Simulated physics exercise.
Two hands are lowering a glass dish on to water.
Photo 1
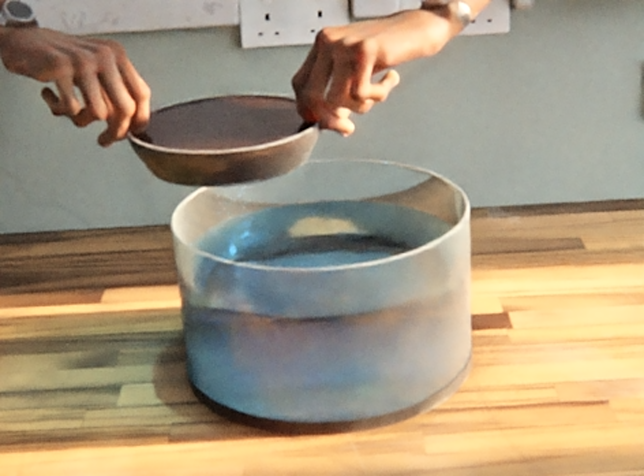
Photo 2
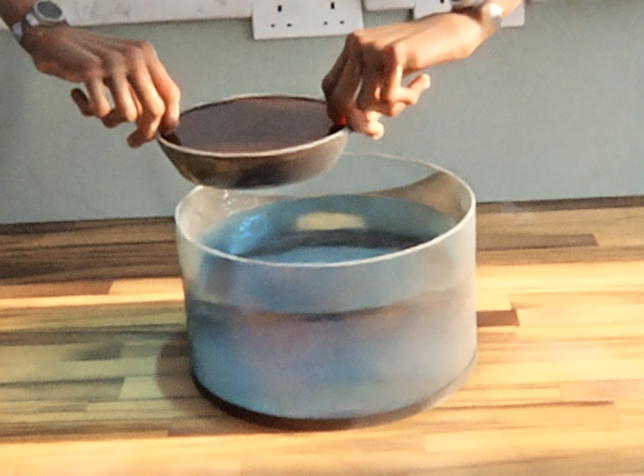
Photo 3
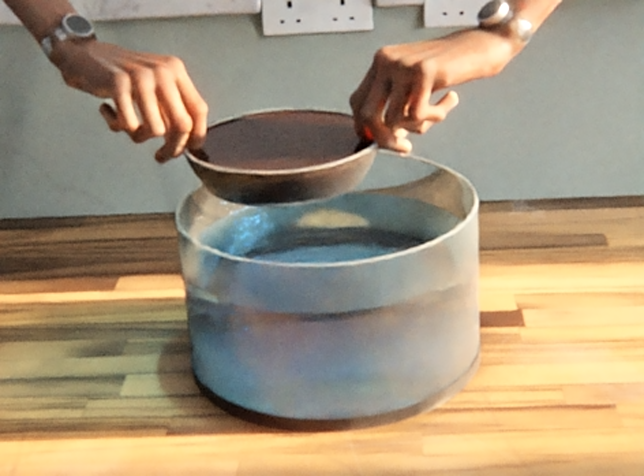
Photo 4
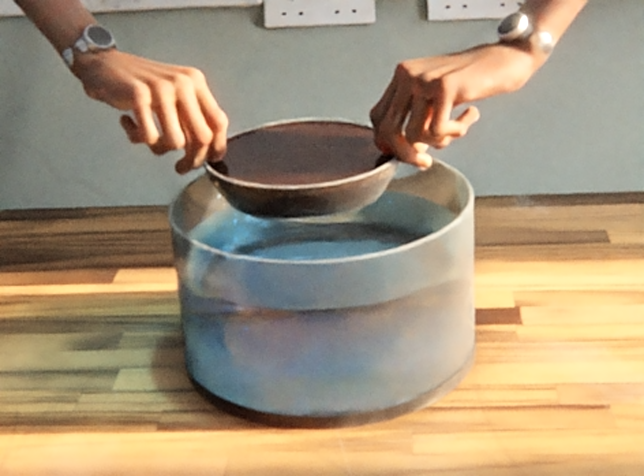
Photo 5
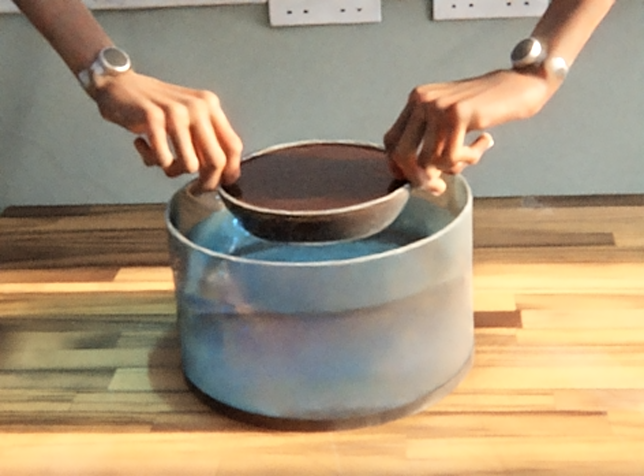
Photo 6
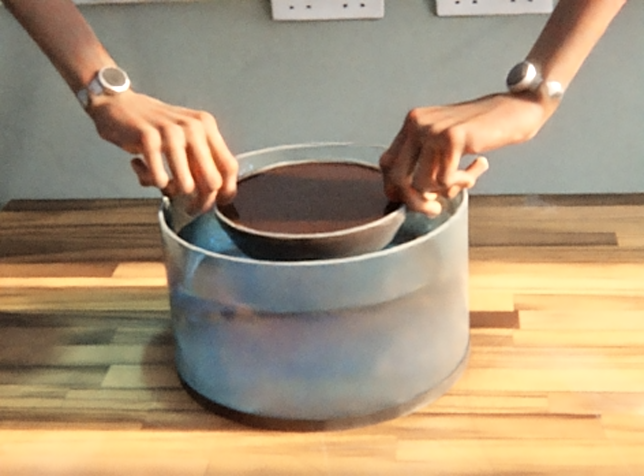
Two hands holding a nearly full dish of dark contents, moving it right and lowering it into a clear basin of water.
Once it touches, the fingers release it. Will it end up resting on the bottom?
It fails to stay up.
Next, the dish dips into the water.
After that, water pours in over its rim.
Finally, the dish lies on the bottom.
